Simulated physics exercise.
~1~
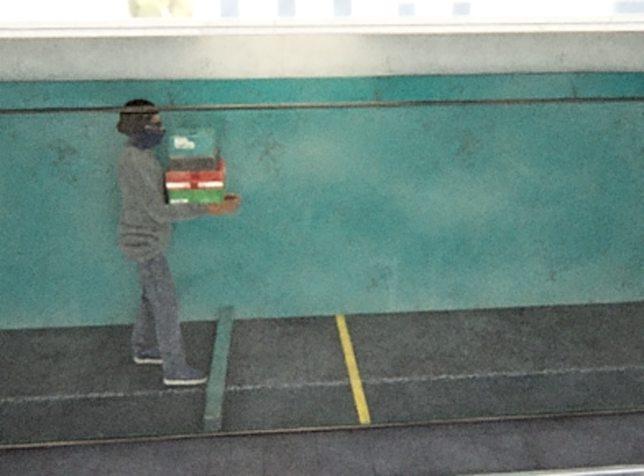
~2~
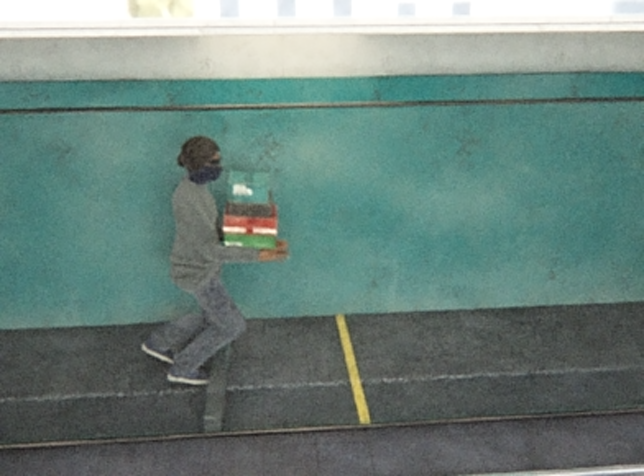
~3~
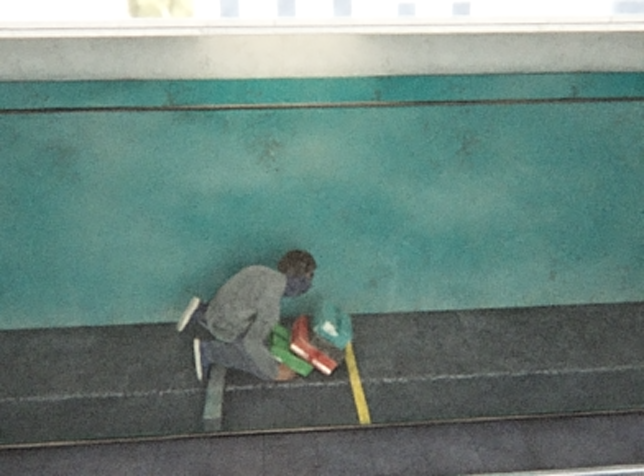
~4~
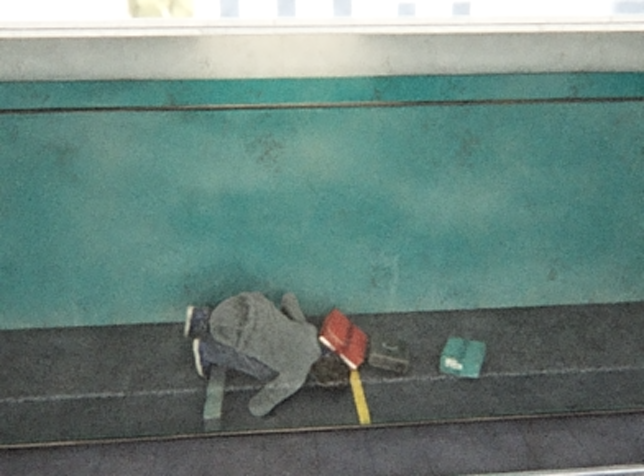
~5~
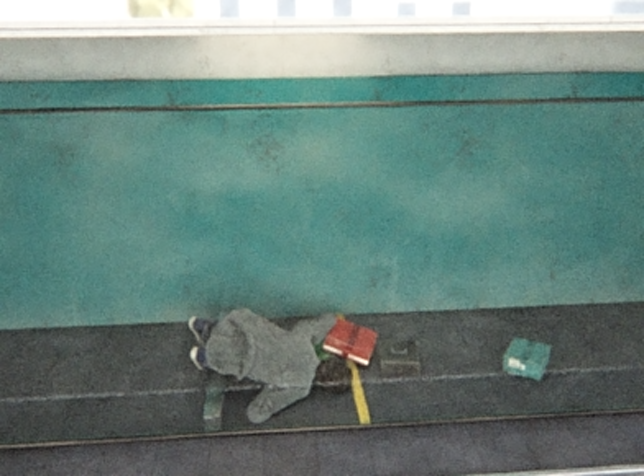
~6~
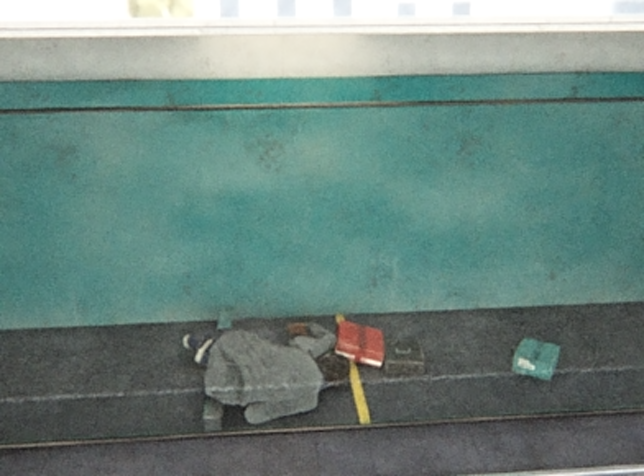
Beside a teal wall, a masked porter carrying stacked boxes pitches forward over a low rail and lies crumpled, boxes scattered rightward.
